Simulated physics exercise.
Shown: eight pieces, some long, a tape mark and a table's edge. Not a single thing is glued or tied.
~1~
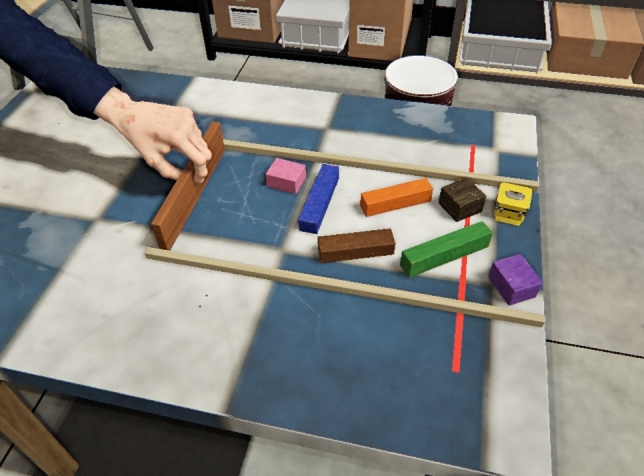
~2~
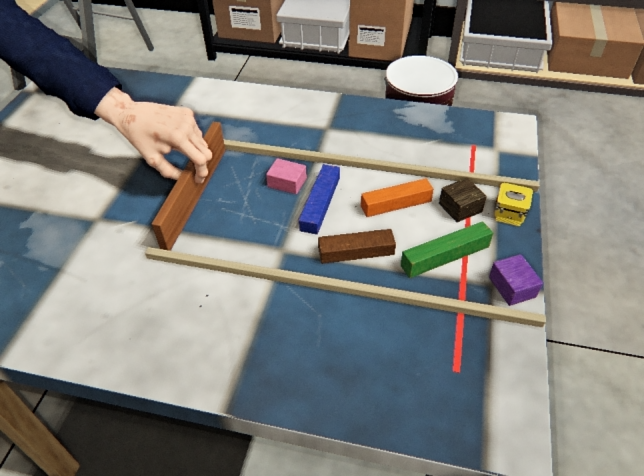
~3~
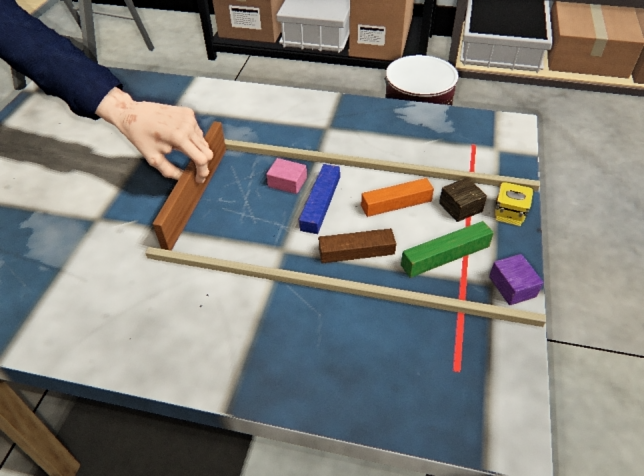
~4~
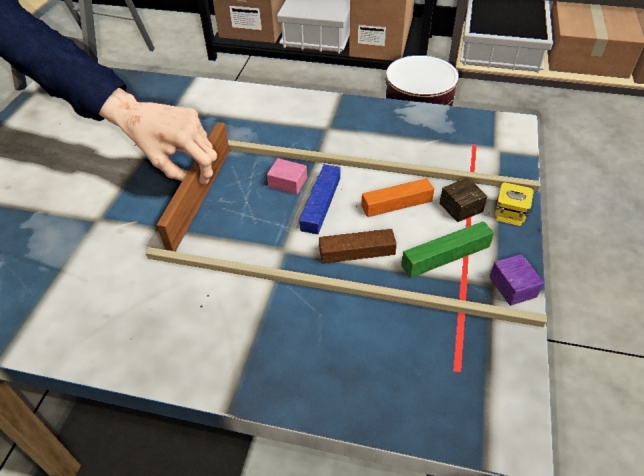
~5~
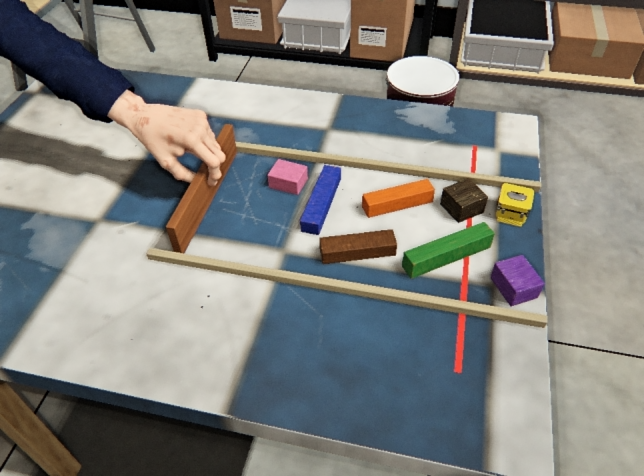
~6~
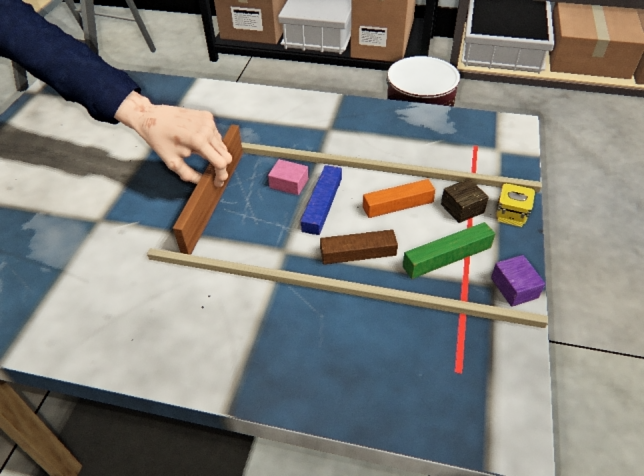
A hand slid an upright wooden board slightly to the right between two thin rails on a checkered table, while the eight colored pieces ahead of it, some near a red line, stayed practically still.
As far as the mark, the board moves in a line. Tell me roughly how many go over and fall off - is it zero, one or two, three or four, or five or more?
Roughly three or four fall off.
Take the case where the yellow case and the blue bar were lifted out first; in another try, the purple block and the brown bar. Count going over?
Try 1: 0; try 2: 2.
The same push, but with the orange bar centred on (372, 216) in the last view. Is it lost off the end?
Lab note: Started there, it remains on top.
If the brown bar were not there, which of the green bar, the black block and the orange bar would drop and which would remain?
Well, the green bar is left in place, the black block topples off and the orange bar is left in place.
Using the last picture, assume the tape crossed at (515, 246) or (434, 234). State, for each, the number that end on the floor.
Try by try, 7 and 1.
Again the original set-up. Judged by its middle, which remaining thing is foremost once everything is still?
Orange bar.
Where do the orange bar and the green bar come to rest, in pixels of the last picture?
About (534, 228), and the other about (517, 282).
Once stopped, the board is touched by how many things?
It's 4.
A little later, none off yet; purple block at rest near (517, 281); yellow case at rest near (515, 205); black block at rest near (464, 200).
Next, none off yet; purple block at rest near (517, 281); yellow case shifted a little near (529, 208); black block shifted about its own width near (491, 211).
When it is over, the number that fall off is three or four; down, black block, yellow case and purple block.
